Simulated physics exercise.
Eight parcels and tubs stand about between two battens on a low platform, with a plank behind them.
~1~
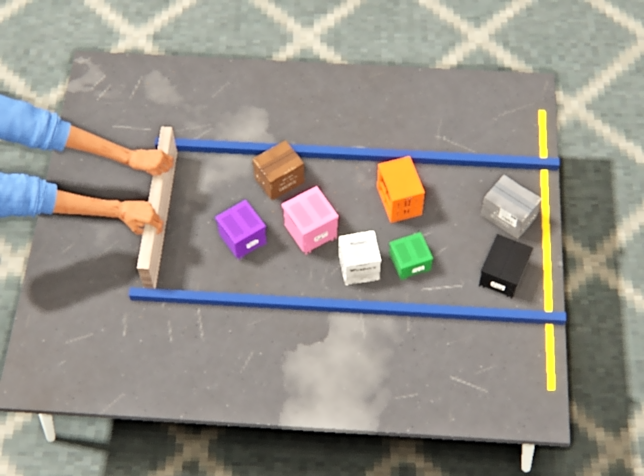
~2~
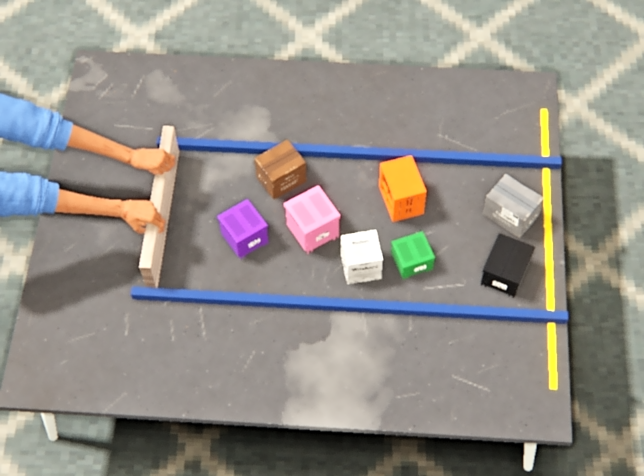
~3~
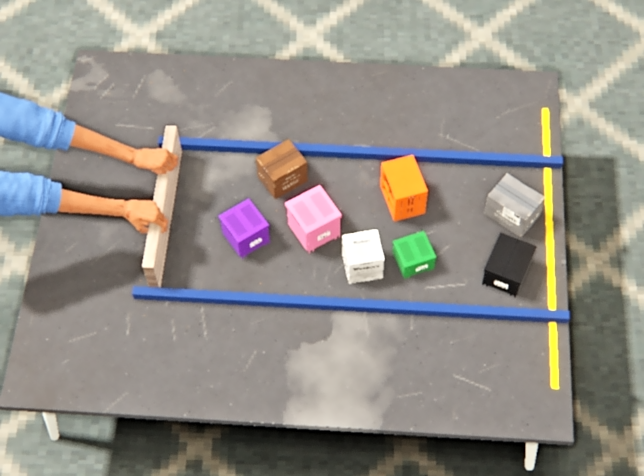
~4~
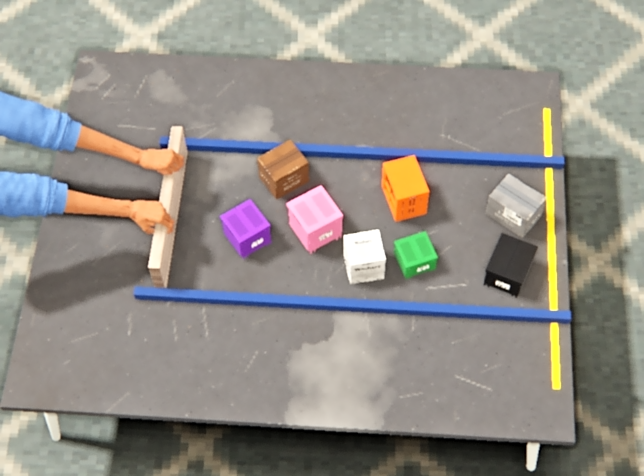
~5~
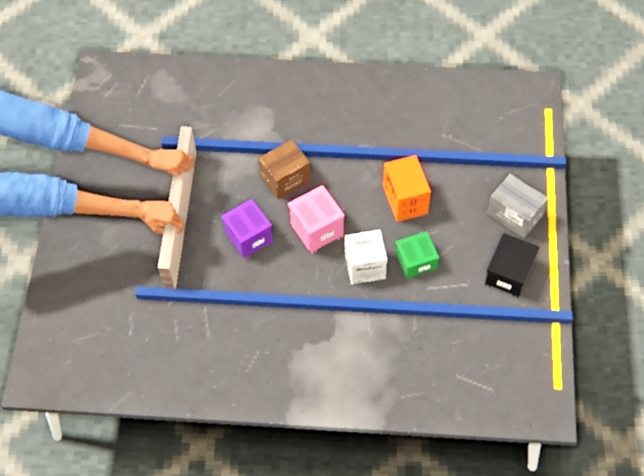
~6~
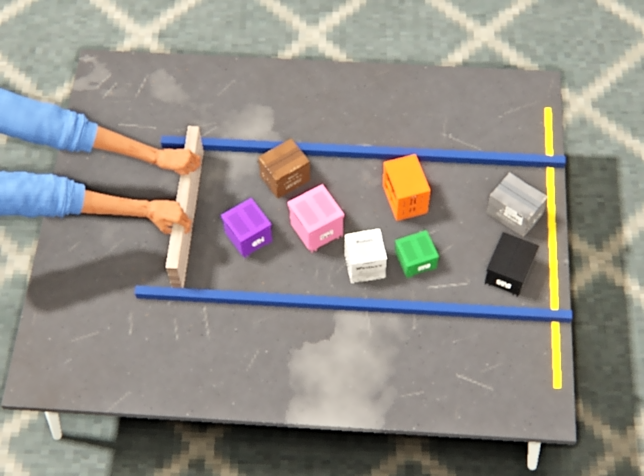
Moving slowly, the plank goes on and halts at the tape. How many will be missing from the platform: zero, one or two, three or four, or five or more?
It will most likely knock five or more off.
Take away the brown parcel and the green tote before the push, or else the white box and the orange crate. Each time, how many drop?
Falls come to 6 the first time and 6 the other time.
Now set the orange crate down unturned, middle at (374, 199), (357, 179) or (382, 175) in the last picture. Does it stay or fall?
In order of the places given, the orange crate is gone, then is gone, then is gone.
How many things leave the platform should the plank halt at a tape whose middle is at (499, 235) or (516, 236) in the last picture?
3 and 5.
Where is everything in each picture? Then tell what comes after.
The first frame shows grey parcel (511, 207); black tote (505, 267); green tote (411, 256); plank (158, 207); tape (547, 240).
The second frame shows black tote (507, 266); white box (361, 257).
The third frame shows green tote (414, 255); orange crate (404, 188).
The fourth frame shows grey parcel (516, 206); plank (169, 207).
The fifth frame shows black tote (511, 266); brown parcel (285, 170).
The sixth frame shows grey parcel (517, 205); black tote (511, 265); green tote (416, 254); plank (186, 207); tape (553, 238).
A little later, none off yet; grey parcel at rest near (517, 205); black tote at rest near (511, 265); green tote at rest near (416, 254).
Next, none off yet; grey parcel shifted a little near (526, 208); black tote shifted about its own width near (553, 266); green tote shifted well along near (516, 263).
When it is over, the number that fall off is five or more; down, purple tote, brown parcel, pink tote, white box, orange crate, green tote, black tote and grey parcel.
